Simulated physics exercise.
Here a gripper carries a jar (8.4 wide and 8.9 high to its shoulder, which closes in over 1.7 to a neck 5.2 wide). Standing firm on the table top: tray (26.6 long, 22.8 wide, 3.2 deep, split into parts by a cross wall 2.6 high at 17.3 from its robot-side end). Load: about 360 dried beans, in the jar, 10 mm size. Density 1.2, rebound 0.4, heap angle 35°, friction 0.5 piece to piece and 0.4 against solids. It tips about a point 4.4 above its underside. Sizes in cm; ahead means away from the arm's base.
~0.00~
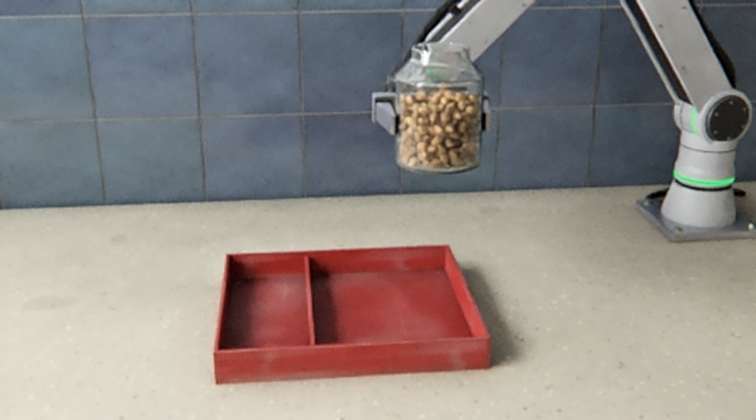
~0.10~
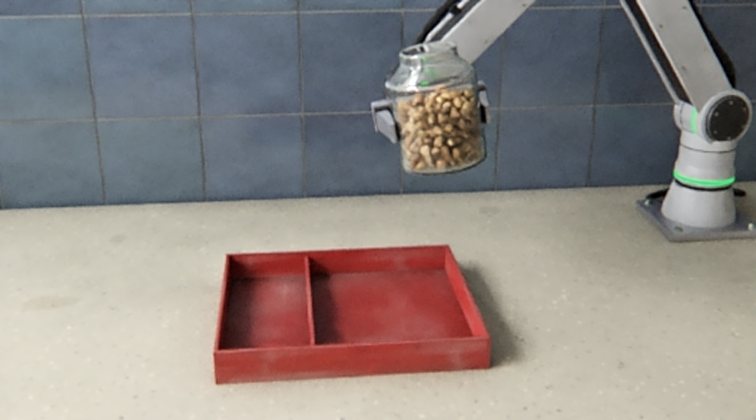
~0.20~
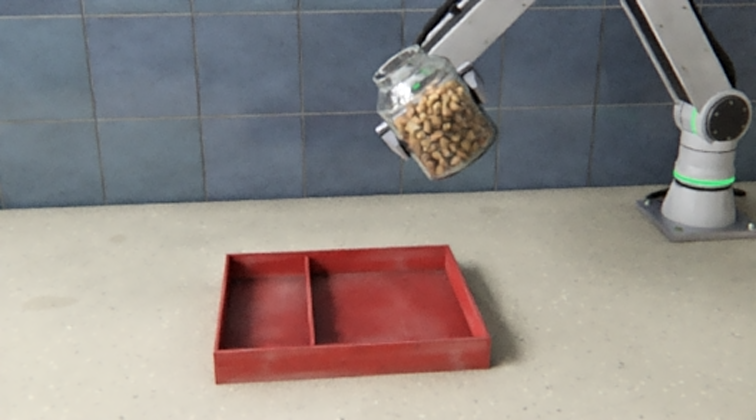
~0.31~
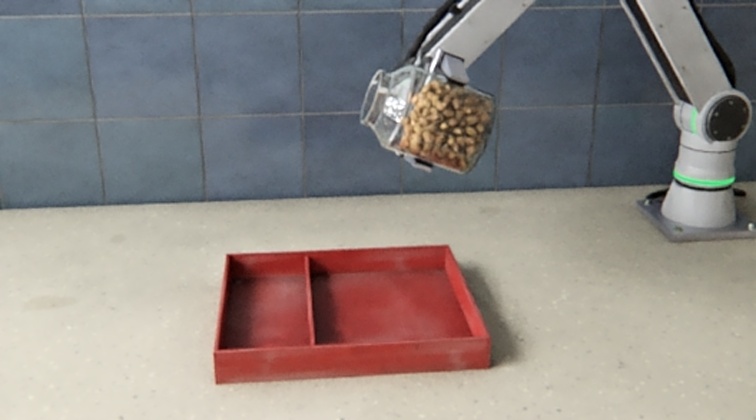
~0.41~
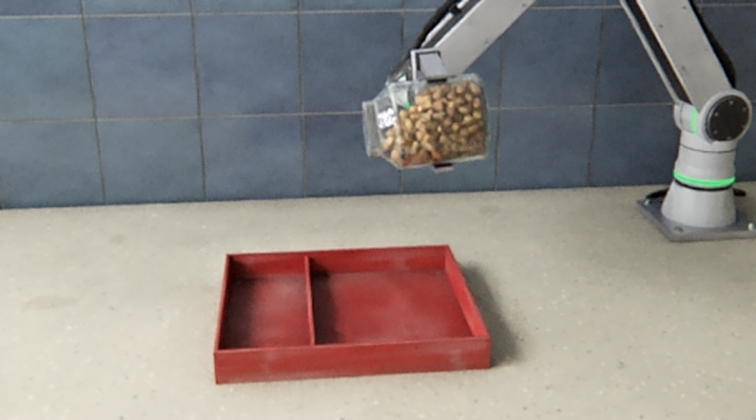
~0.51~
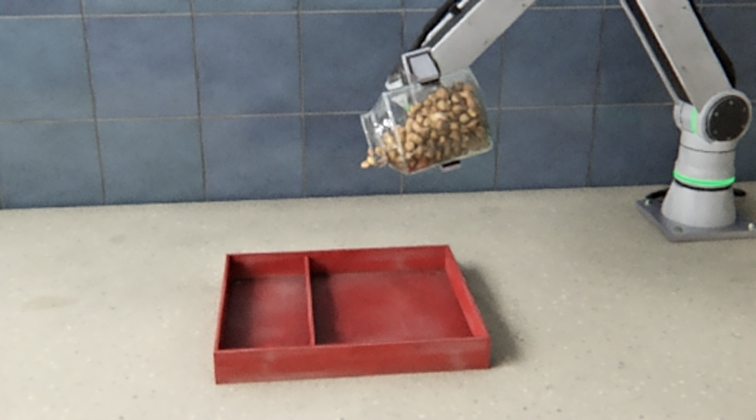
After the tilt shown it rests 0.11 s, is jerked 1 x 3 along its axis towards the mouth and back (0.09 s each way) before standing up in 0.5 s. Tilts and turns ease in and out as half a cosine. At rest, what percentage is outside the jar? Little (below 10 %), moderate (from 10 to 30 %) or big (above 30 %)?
Share outside the jar: Moderate (from 10 to 30 %).
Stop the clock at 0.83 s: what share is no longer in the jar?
About 10 per cent by then.
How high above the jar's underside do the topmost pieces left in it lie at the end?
About 8.0 cm.
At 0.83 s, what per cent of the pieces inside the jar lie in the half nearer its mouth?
Some 65 per cent.
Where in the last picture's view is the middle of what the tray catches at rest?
At about (317, 315).
After 0.83 s, tipped 104°, highest piece 24 above the table; 334 in the jar, 9 in the robot-side part, 4 in the far-side part, 18 in flight or on a rim.
After 1.14 s, tipped 24°, highest piece 29 above the table; 311 in the jar, 29 in the robot-side part, 24 in the far-side part, 1 in flight or on a rim.
After 1.50 s, upright, highest piece 26 above the table; 311 in the jar, 29 in the robot-side part, 25 in the far-side part.
After 2.20 s, upright, highest piece 26 above the table; 311 in the jar, 29 in the robot-side part, 25 in the far-side part.
In the end, 311 in the jar, 29 in the robot-side part, 25 in the far-side part. That is 15 % outside the jar.
